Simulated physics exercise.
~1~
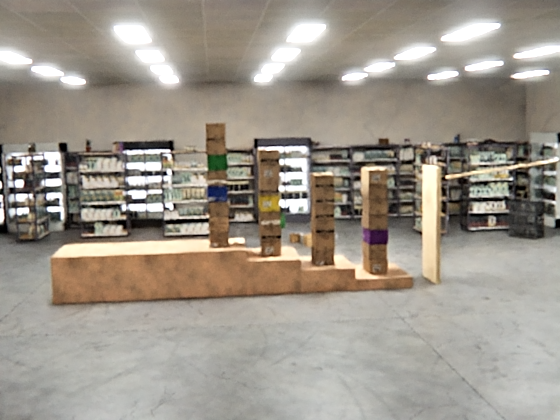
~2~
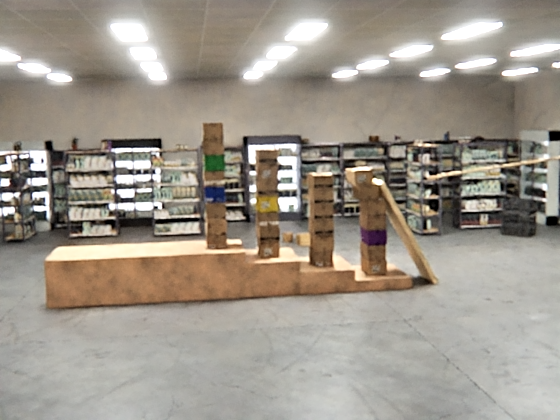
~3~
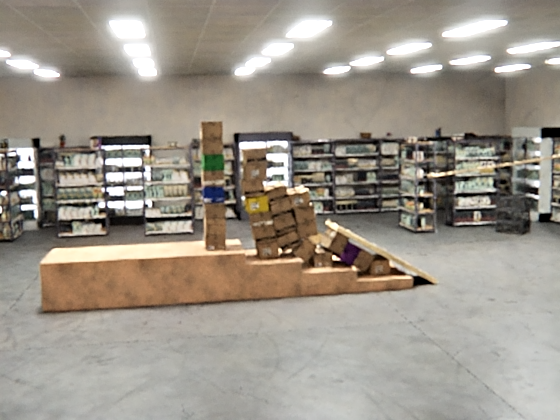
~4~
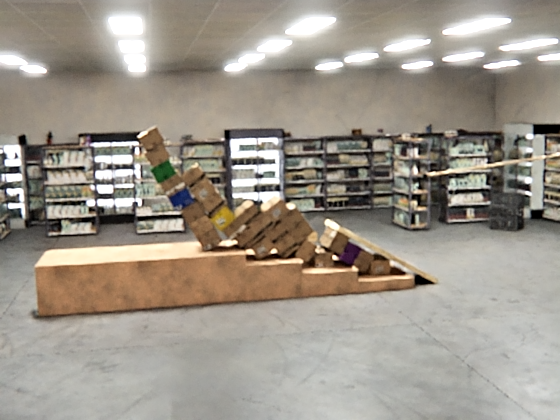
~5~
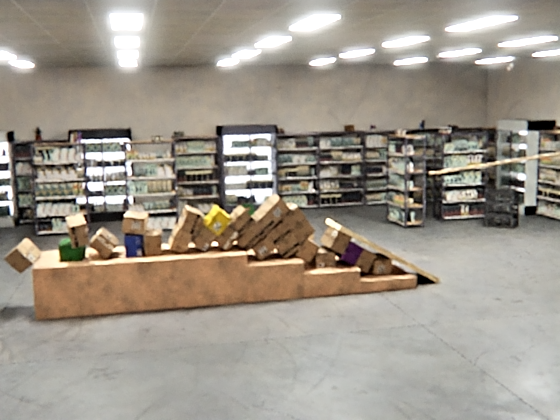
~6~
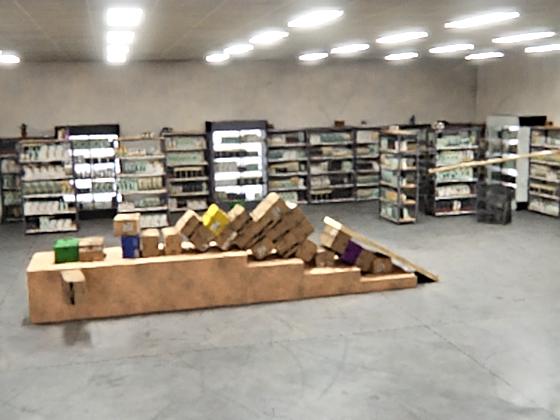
Board tipping left into stacked cartons on rising steps, toppling the piles in turn until they lie heaped along the steps.
